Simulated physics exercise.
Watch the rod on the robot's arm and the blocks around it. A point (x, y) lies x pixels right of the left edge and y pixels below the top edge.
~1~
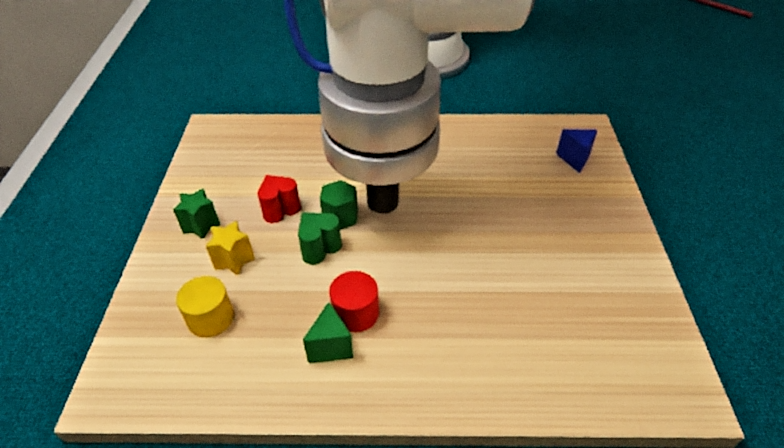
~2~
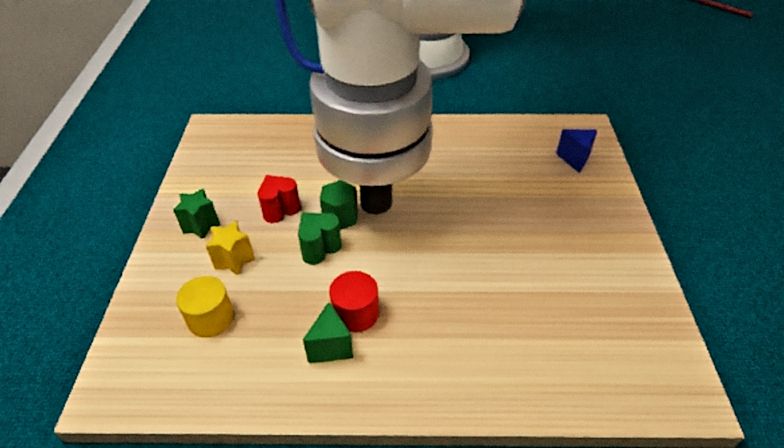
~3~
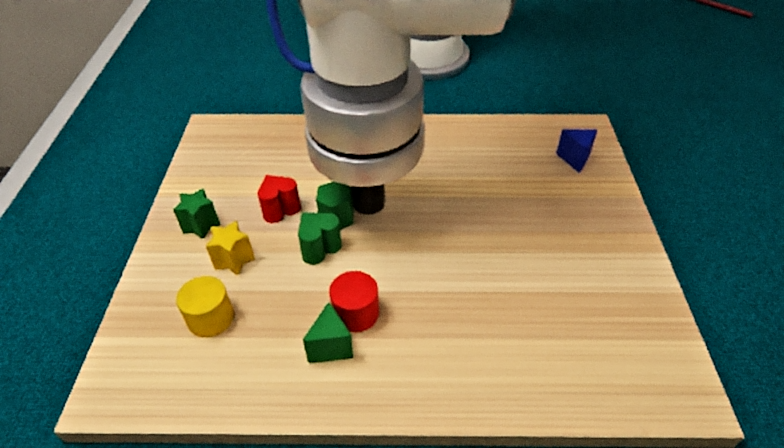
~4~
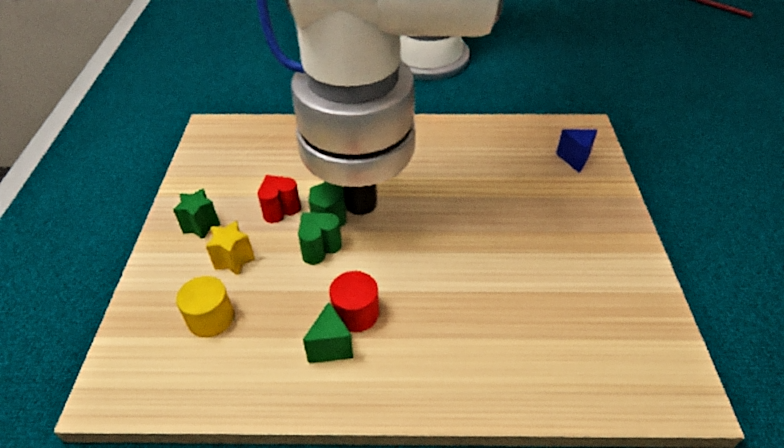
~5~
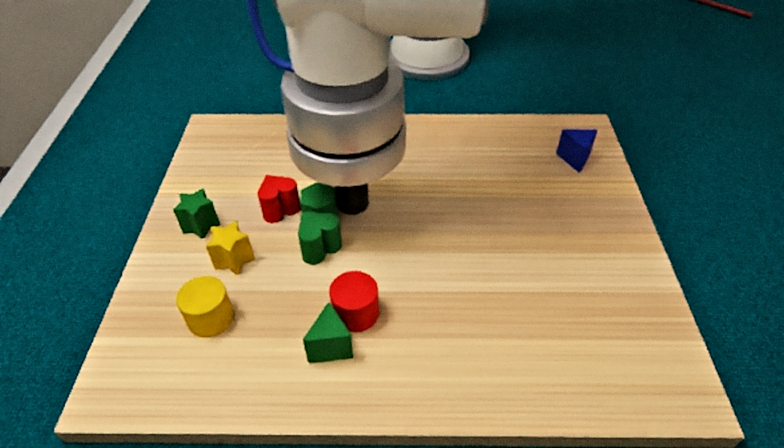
In this clip, a robot arm's dark rod moves left over a wooden board of coloured blocks, then pushes the green hexagonal block a short way left, toward the red heart block, while the other blocks stay still.
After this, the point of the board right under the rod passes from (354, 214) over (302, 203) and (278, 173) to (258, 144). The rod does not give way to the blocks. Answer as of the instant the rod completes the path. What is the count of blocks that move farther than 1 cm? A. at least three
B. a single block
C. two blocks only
My pick is C.
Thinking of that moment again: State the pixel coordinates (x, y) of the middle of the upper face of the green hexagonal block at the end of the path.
It comes to (276, 200).
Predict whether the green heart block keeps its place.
It is untouched.
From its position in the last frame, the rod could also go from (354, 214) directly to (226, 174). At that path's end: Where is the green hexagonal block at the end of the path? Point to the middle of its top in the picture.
Answer: (289, 198).
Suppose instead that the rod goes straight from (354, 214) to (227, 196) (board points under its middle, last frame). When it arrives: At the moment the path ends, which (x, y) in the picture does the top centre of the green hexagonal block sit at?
Somewhere near (268, 204).
On the path given first. One third of the way, rod at (300, 192); red heart block at (247, 183), turned 40° clockwise; green hexagonal block at (276, 200), turned 35° anticlockwise.
Two thirds of the way, rod at (276, 162); red heart block at (247, 183), turned 40° clockwise; green hexagonal block at (276, 200), turned 35° anticlockwise.
At the end, rod at (256, 134); red heart block at (247, 183), turned 40° clockwise; green heart block in place; green hexagonal block at (276, 200), turned 35° anticlockwise.
